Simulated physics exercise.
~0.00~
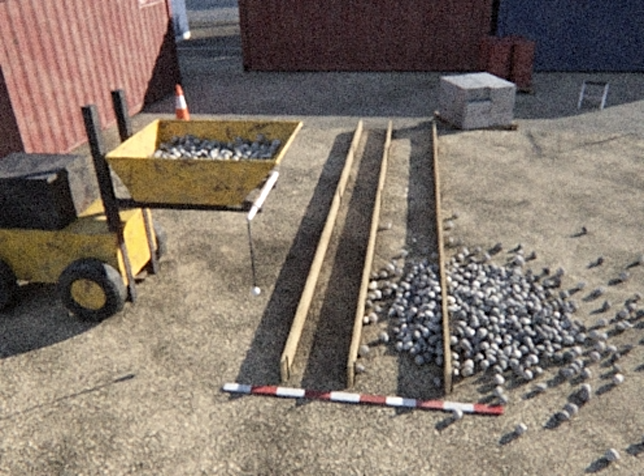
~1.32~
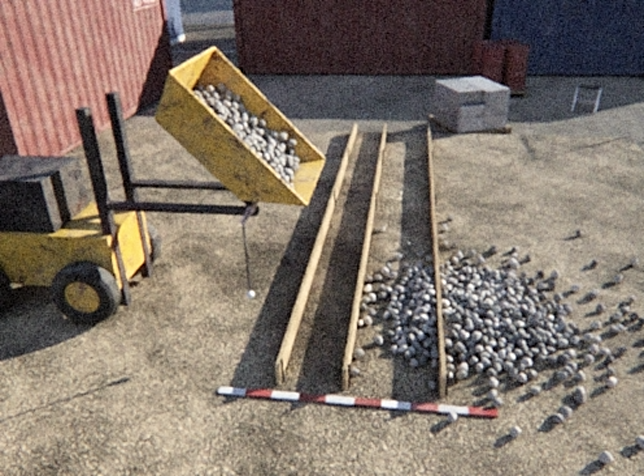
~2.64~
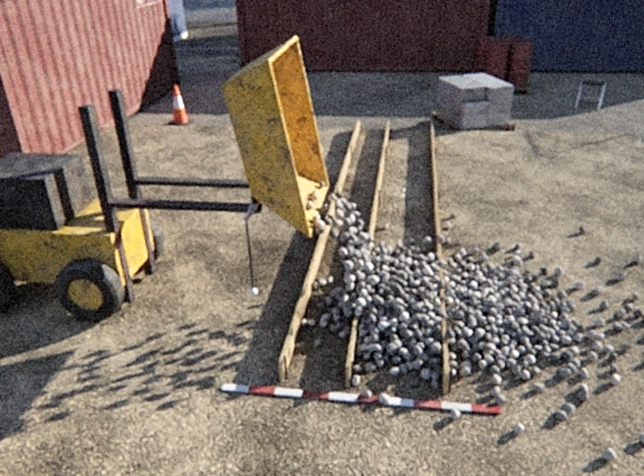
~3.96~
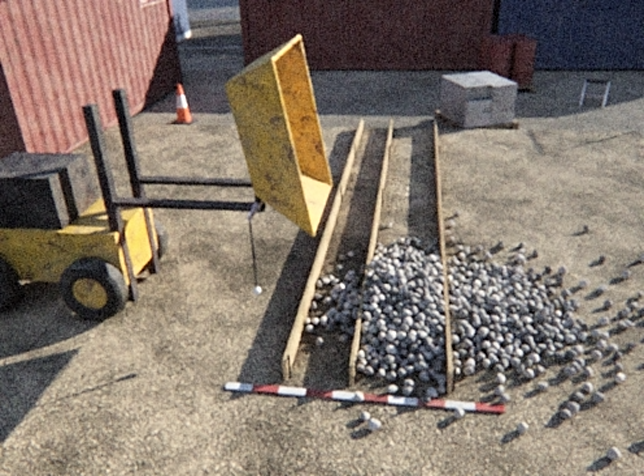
The footage shows a forklift holding a yellow skip of smooth grey stones, which tips steeply to the right and pours them across wooden planks beside an earlier heap, ending with the skip empty and still tilted above one merged, spread pile.
